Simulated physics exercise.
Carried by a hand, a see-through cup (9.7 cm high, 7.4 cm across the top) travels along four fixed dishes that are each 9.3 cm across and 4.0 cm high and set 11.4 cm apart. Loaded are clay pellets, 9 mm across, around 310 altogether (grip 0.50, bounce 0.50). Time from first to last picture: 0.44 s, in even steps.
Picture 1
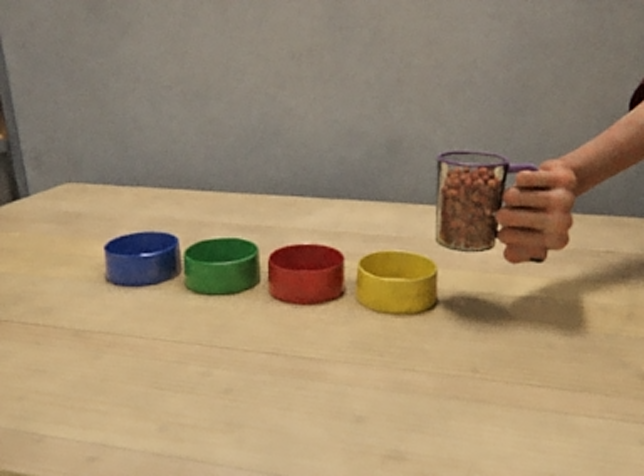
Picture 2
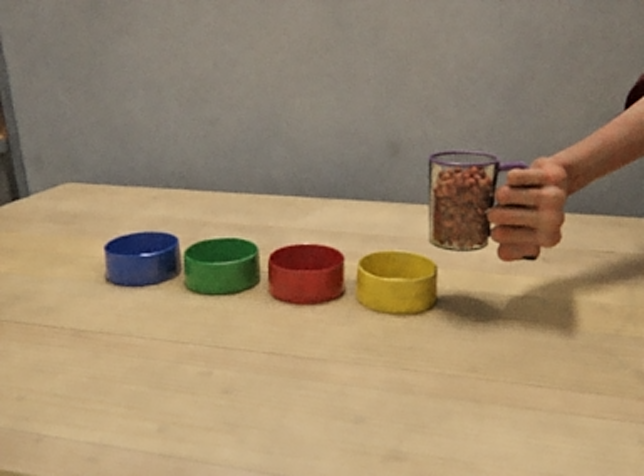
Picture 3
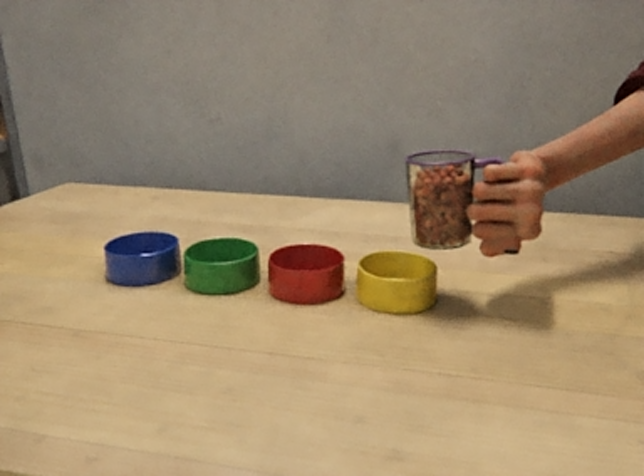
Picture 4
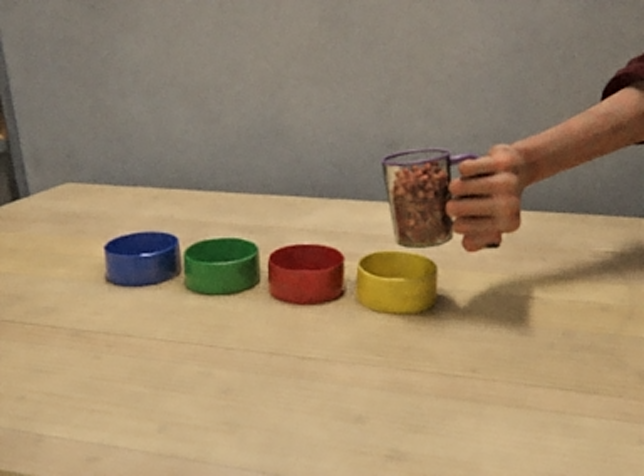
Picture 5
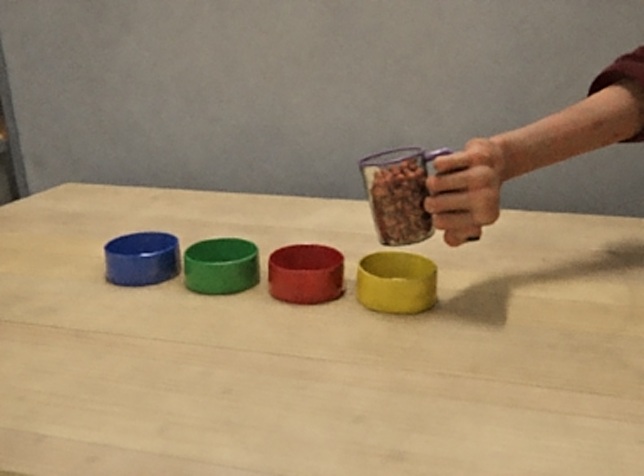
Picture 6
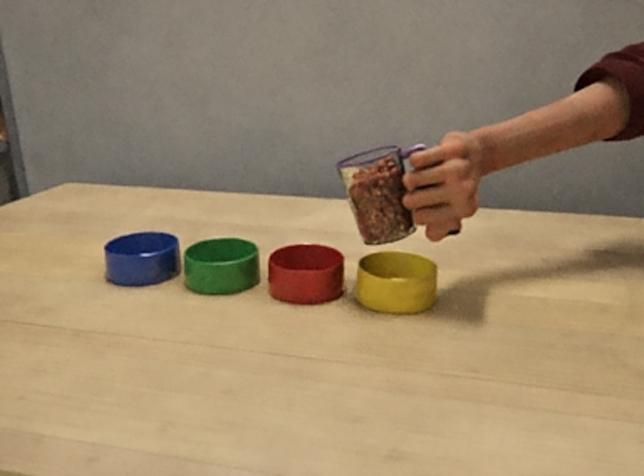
A hand reaches in from the right over a pale wooden table, seen from slightly above and in front, with a plain grey wall behind. It holds a clear, purple-rimmed cup of reddish-brown pellets, while blue, green, red and yellow dishes stand in a row from left to right. The hand carries the cup steadily leftward above the yellow dish, gradually tilting it left, as the camera stays still.
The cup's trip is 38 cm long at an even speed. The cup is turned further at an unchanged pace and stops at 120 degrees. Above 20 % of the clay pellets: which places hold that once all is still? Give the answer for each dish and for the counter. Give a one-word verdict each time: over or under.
Verdicts: Red under, blue over, green under, yellow under, counter under.
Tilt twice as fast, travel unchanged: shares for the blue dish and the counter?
I'd expect blue to end at 80 and the counter at 20.
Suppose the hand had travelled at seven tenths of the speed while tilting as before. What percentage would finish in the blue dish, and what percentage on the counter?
The shares would then be blue 90 and counter 10.
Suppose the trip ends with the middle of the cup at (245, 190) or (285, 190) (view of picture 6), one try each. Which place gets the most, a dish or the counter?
The winner: Green, then green.
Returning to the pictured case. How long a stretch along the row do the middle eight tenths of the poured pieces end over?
7 cm, roughly.
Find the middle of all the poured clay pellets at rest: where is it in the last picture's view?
Close to pixel (136, 255).
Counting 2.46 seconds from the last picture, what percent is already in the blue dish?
Close to 85 percent of the load.
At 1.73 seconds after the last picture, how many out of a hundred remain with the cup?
Somewhere close to 95 percent.
Then, 1.04 s after the last picture, tilt 65 degrees; cup holds 100 %.
Then, 1.73 s after the last picture, tilt 96 degrees; cup holds 95 %, blue 5 %.
Then, 2.46 s after the last picture, tilt 120 degrees; cup holds 5 %, blue 85 %.
In the end, red 0 %, blue 90 %, green 0 %, yellow 0 %, counter 10 %.
